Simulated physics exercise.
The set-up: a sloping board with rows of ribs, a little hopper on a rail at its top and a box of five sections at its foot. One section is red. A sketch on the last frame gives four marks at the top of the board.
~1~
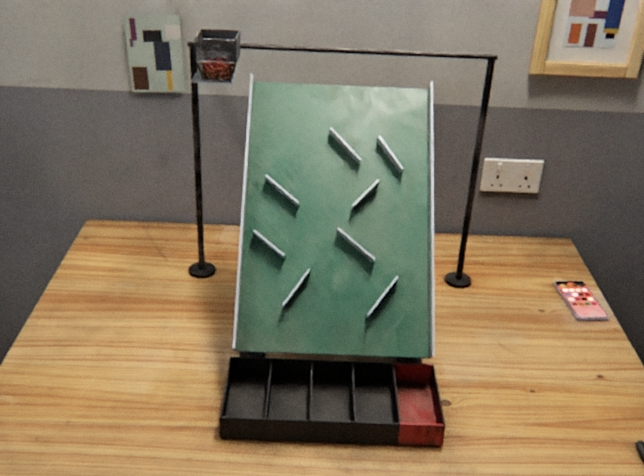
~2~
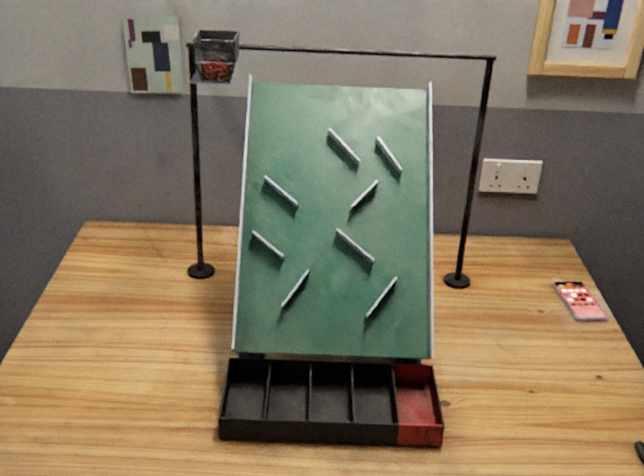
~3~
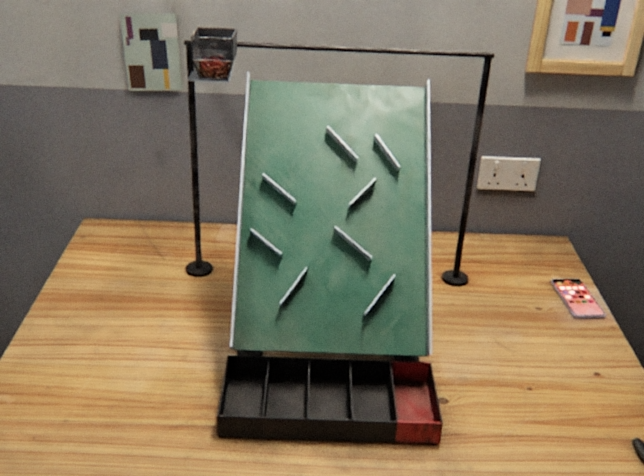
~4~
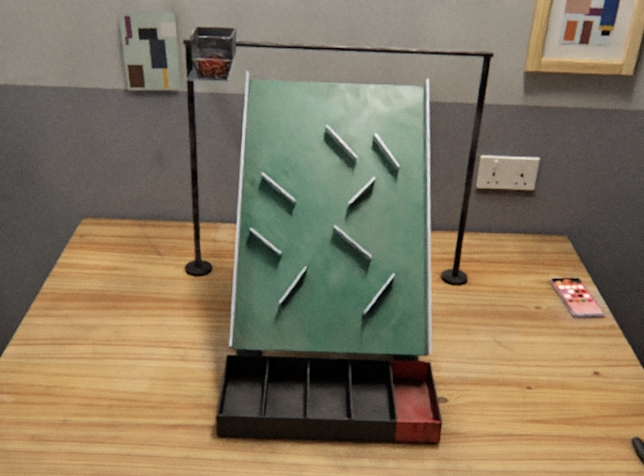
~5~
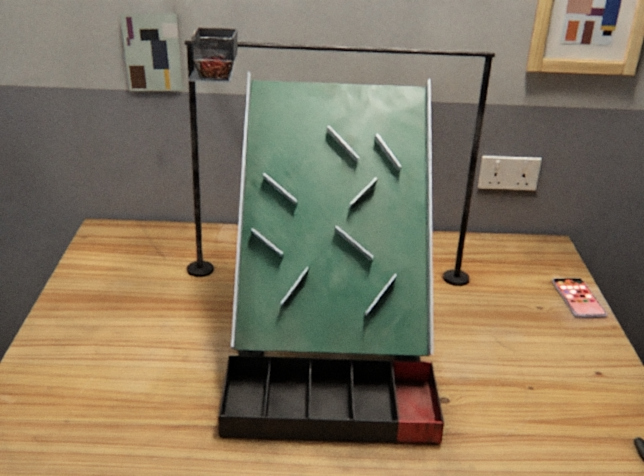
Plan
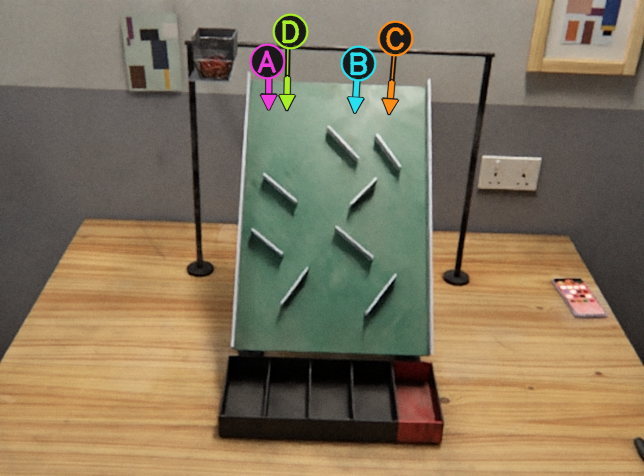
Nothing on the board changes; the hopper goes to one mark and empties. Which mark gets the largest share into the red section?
C beats the others.
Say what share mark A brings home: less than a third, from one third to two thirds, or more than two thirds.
It is less than a third.
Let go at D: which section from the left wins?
The third.
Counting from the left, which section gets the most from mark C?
The fifth.
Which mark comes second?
Mark B.
On the marked copy, mark A meets the board at (268, 104); mark B meets the board at (355, 107); mark C meets the board at (389, 108); mark D meets the board at (286, 104).
For mark A, just a few in the red section, the larger part in other sections, about a tenth held on the board, about a tenth outside the box.
For mark B, roughly half in the red section, roughly half in other sections, just a few held on the board.
For mark C, the larger part in the red section, about a tenth in other sections, just a few outside the box.
For mark D, just a few in the red section, almost all in other sections, just a few outside the box.
